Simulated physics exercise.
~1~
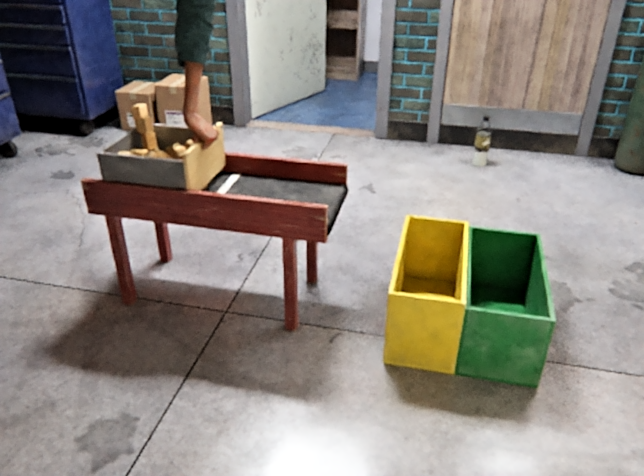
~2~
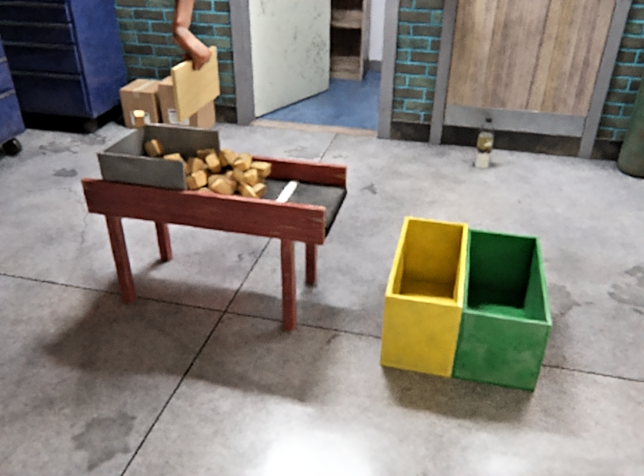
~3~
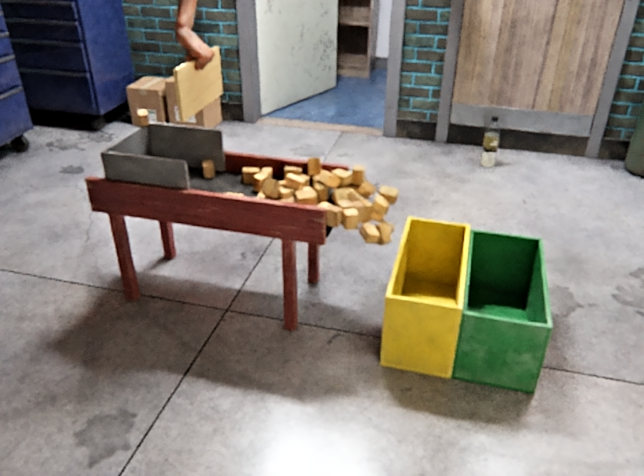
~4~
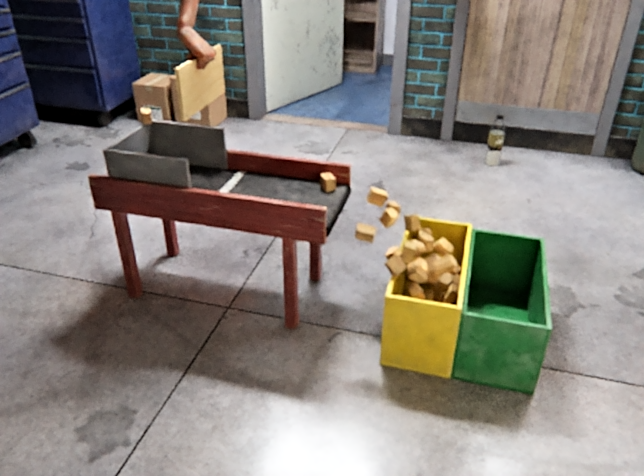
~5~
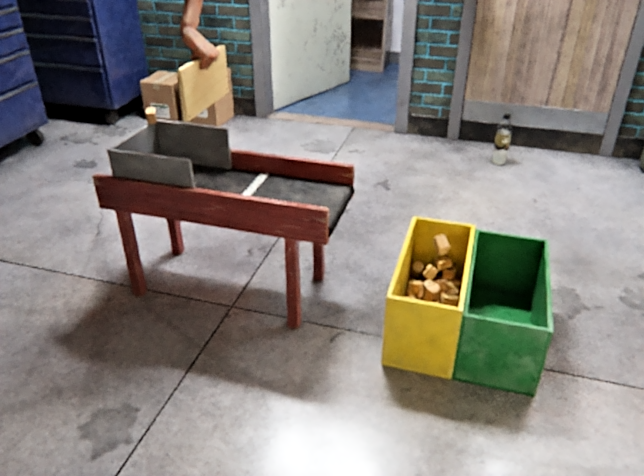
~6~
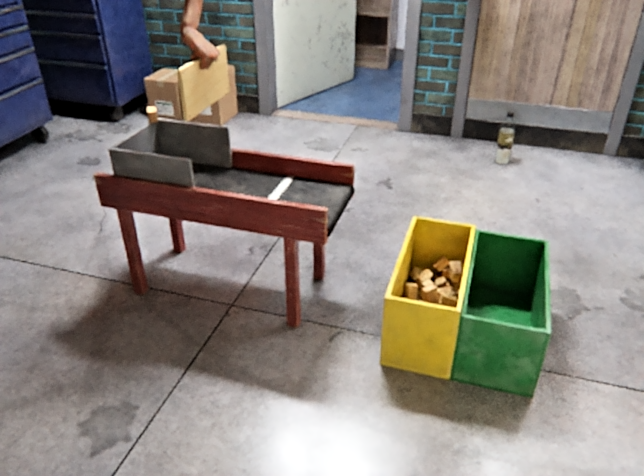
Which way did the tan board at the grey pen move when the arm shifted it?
The board moved upward, and the arm then kept holding it above the pen.
